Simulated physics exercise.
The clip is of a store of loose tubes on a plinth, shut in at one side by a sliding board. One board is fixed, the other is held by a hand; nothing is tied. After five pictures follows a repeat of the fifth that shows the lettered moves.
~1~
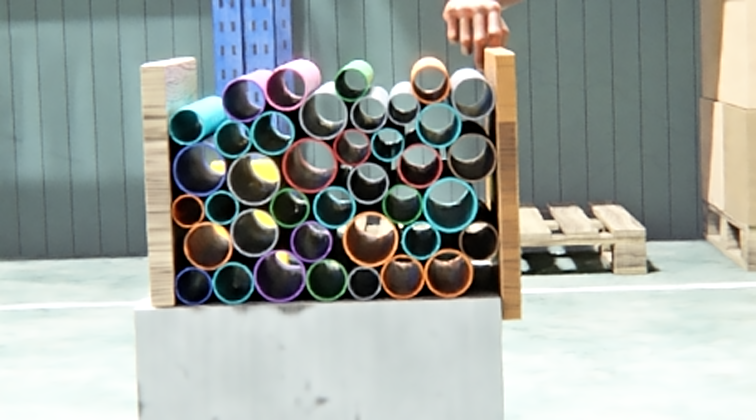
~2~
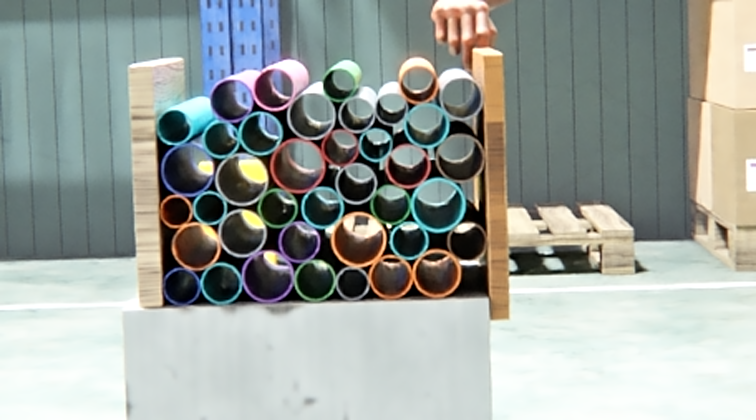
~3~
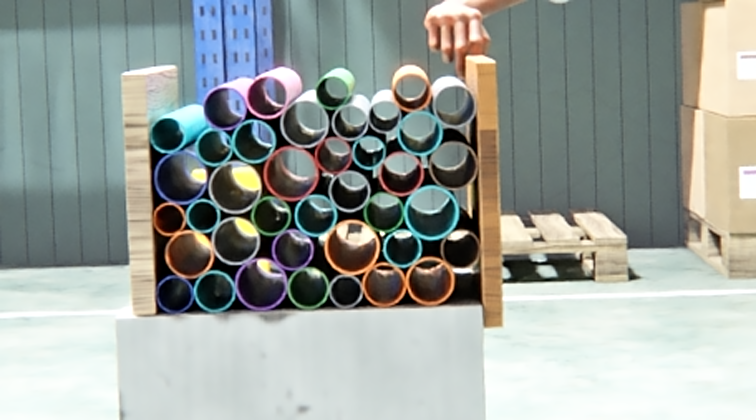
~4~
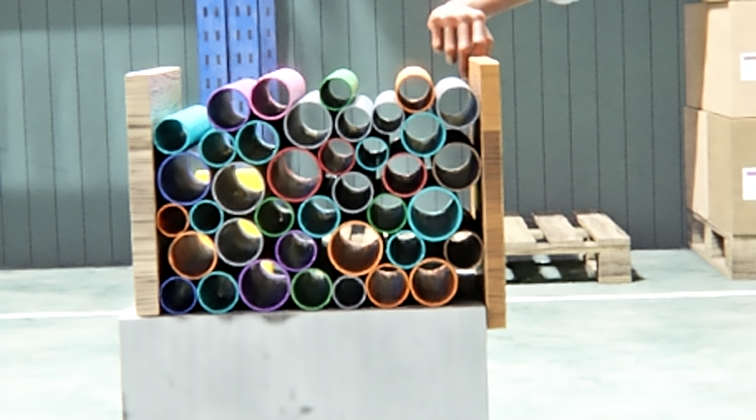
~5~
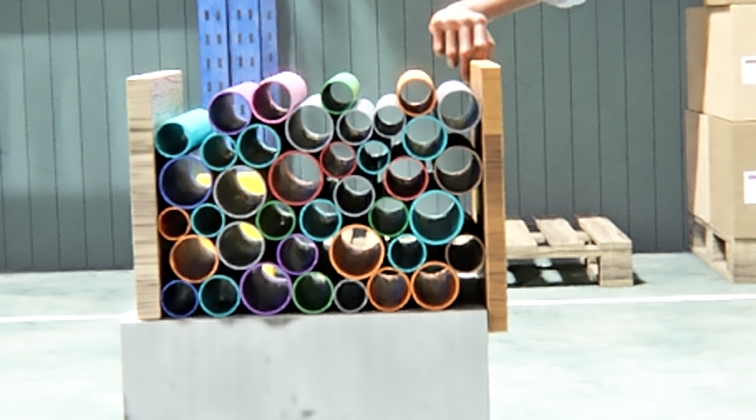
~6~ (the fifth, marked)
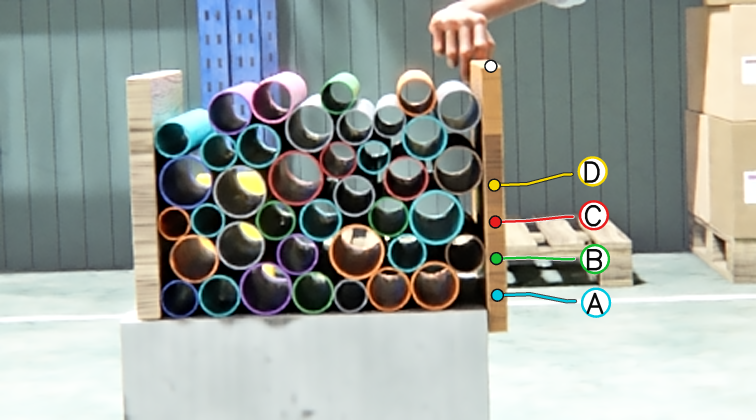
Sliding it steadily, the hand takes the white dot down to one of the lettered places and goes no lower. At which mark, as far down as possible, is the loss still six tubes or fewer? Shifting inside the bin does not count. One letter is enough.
The last mark within the limit is B.
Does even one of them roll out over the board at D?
At D: Yes.
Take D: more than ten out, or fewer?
At D, fewer than ten.
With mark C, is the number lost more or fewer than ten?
Fewer than ten.
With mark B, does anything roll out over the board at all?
Yes.
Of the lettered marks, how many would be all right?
Three of them.
On the marked copy, A at (498, 295); B at (497, 259); C at (496, 222); D at (495, 186); the white dot at (491, 66).
Taking B. A third of the way, top of the board (483, 149).
Two thirds of the way, top of the board (485, 244).
When it is over, top of the board (486, 258), four out over the board.
As for the rest, A more than six out over the board; C four out over the board; D one out over the board.
